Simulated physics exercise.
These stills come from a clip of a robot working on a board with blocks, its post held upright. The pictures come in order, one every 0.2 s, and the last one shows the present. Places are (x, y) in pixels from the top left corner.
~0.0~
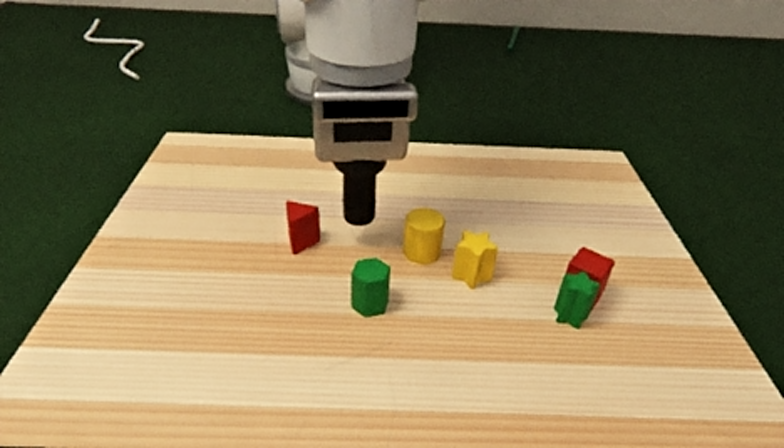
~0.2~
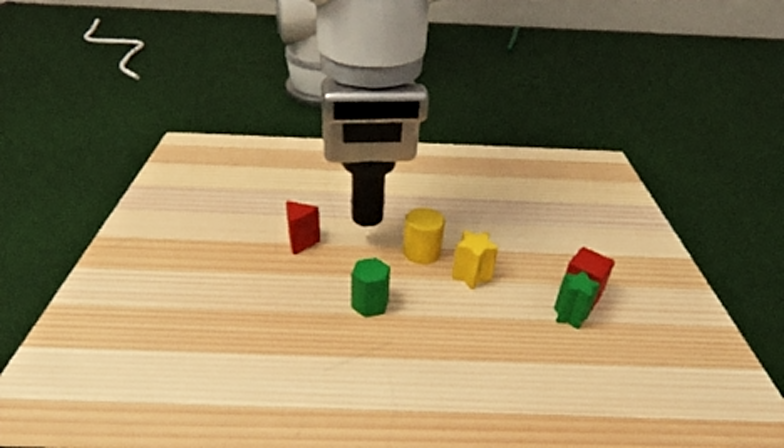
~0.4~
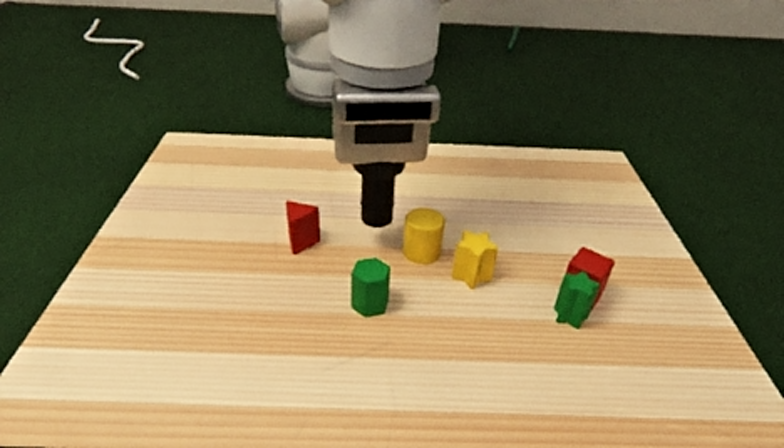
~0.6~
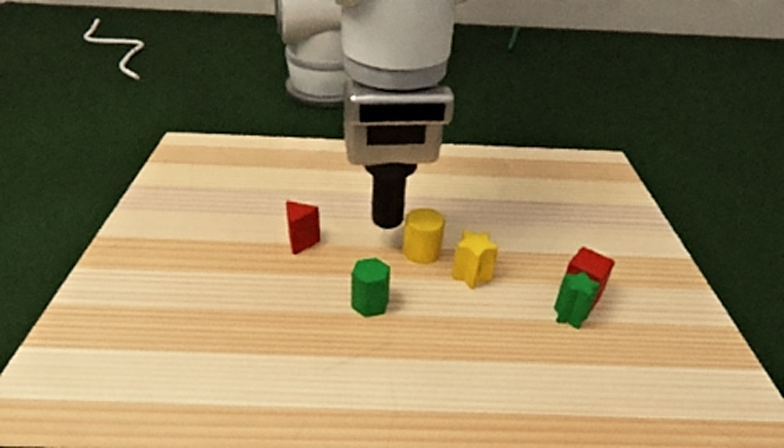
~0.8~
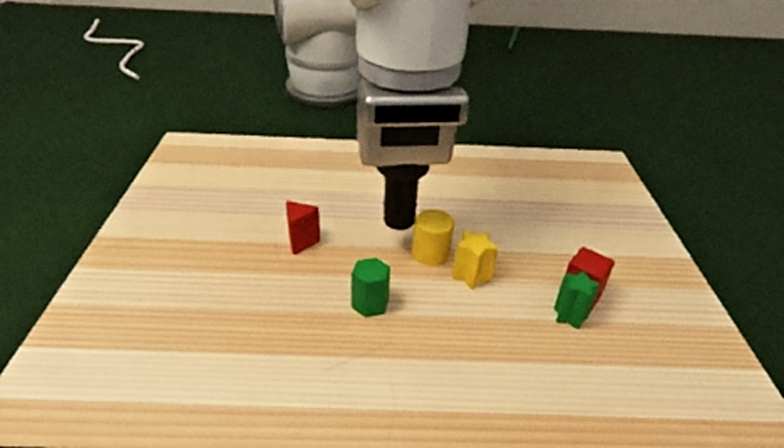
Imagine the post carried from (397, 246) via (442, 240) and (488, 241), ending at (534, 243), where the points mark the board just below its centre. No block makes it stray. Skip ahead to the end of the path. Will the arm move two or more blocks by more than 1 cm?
I expect so.
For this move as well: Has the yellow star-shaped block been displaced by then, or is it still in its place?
The yellow star-shaped block will be pushed away from where it stands.
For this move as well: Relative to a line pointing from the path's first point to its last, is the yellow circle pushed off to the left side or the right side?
Gets pushed right.
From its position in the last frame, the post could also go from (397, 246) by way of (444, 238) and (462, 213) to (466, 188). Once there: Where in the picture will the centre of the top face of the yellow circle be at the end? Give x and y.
The middle of the upper face of the yellow circle will lie at about (477, 220) in the picture.
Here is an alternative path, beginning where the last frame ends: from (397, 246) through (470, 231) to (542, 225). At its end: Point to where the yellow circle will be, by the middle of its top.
Its top middle will sit at (477, 220).
On the path given first. One third of the way, post at (446, 216); yellow circle at (475, 223); yellow star-shaped block at (489, 249), turned 25° clockwise.
Two thirds of the way, post at (494, 217); yellow circle at (507, 230); yellow star-shaped block at (493, 253), turned 40° clockwise.
At the end, post at (540, 219); yellow circle at (508, 230); yellow star-shaped block at (493, 253), turned 40° clockwise; red square piece in place.
